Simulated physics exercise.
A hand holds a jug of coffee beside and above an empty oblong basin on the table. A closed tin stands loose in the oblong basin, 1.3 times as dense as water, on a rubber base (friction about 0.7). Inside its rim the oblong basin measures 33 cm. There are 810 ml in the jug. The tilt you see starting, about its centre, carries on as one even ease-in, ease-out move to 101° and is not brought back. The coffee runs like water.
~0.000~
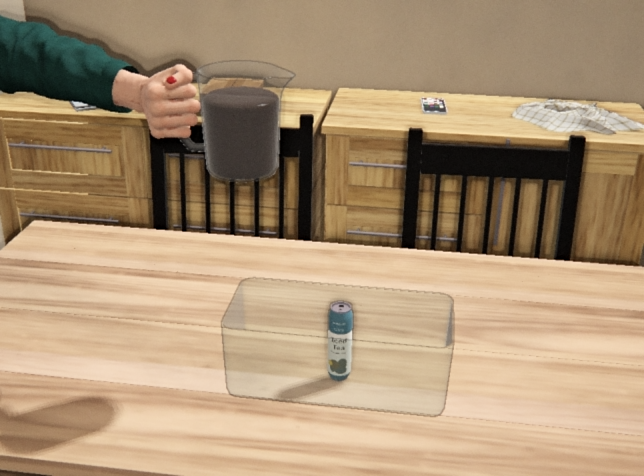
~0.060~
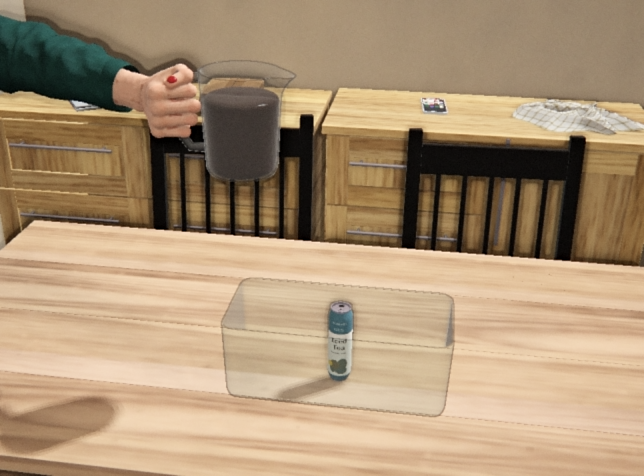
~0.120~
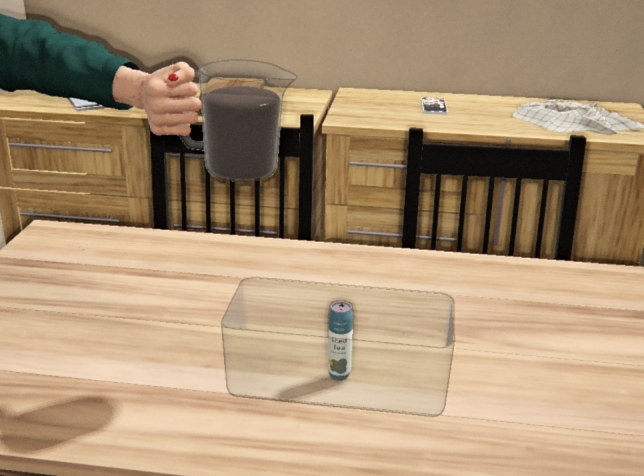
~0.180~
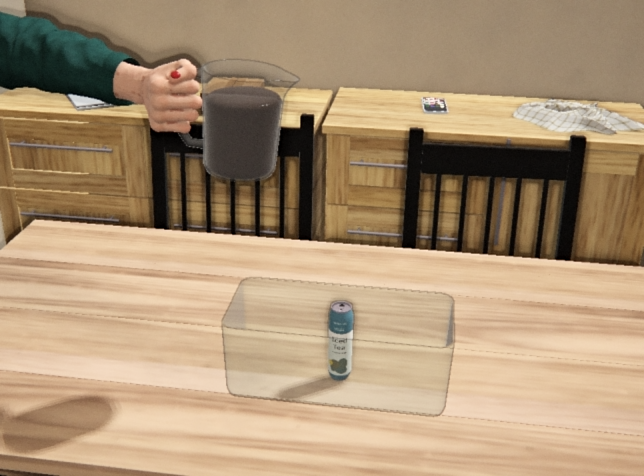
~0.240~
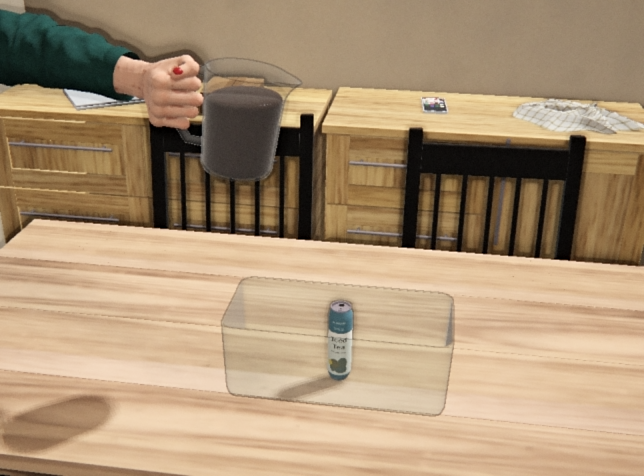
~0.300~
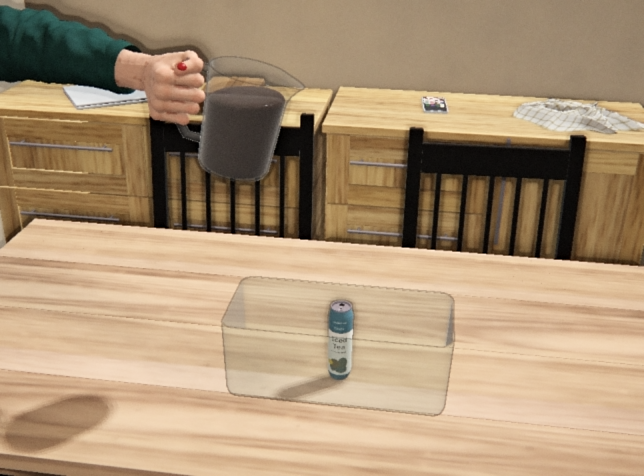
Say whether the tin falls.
The tin stays up.
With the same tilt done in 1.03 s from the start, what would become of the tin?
Then it keeps standing.
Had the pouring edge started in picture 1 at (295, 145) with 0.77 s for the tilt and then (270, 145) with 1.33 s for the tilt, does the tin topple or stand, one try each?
First it stays up; then it goes over.
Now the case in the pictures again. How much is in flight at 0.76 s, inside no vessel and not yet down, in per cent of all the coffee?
Near 10 in a hundred.
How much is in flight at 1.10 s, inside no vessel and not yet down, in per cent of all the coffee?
Some 34 per cent.
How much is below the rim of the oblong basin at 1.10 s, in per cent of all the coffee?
About 26 per cent.
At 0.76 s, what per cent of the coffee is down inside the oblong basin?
About 0 per cent.
After 0.76 s the tilt is 62° and 91 per cent is still to pour; the tin stands where it began.
After 1.10 s the tilt is 93° and 41 per cent is still to pour; the tin stands where it began.
After 1.45 s the tilt is 101° and 5 per cent is still to pour; the tin stands where it began.
After 1.83 s the tilt is 101° and 0 per cent is still to pour; the tin stands where it began.
In the end the tin stands where it began.
